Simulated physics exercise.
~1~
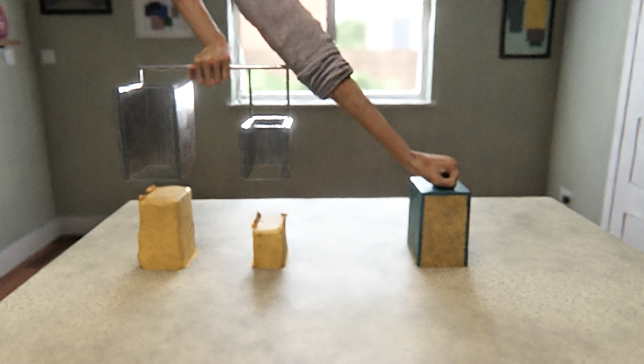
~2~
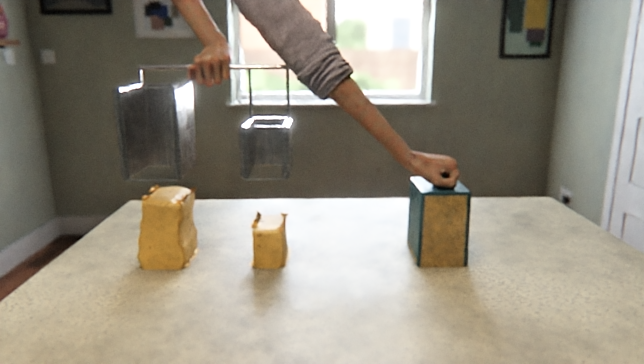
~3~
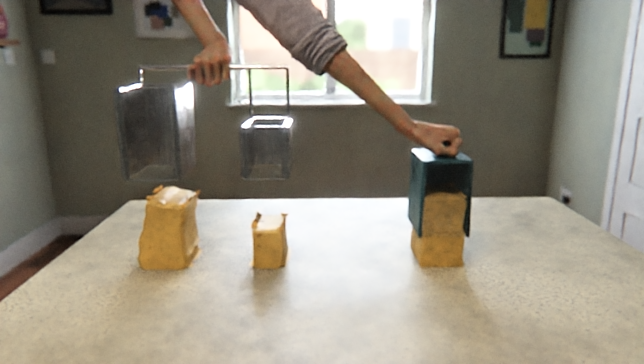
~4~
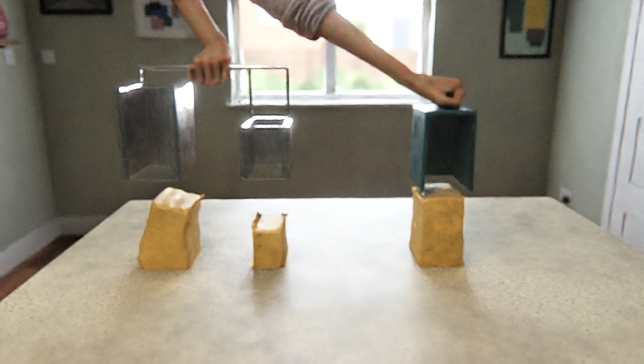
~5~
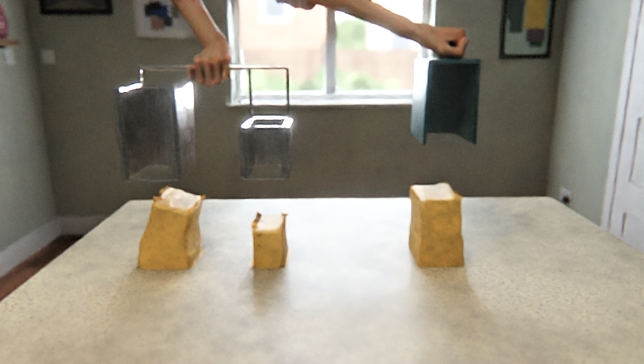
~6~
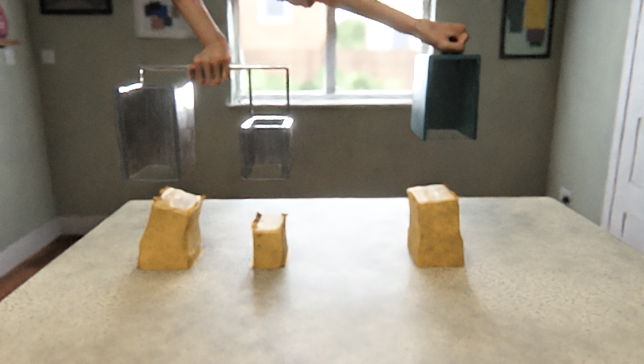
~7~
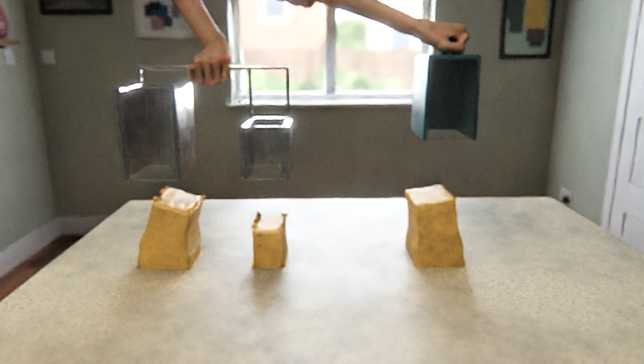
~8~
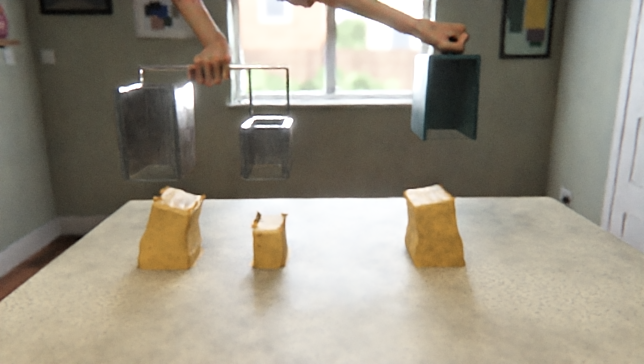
A hand lifted a dark teal mould straight up off a yellowish block on the table while another hand held two clear containers above two smaller-looking blocks, and the uncovered block stayed standing, sagging slightly and leaning a little left by the end.
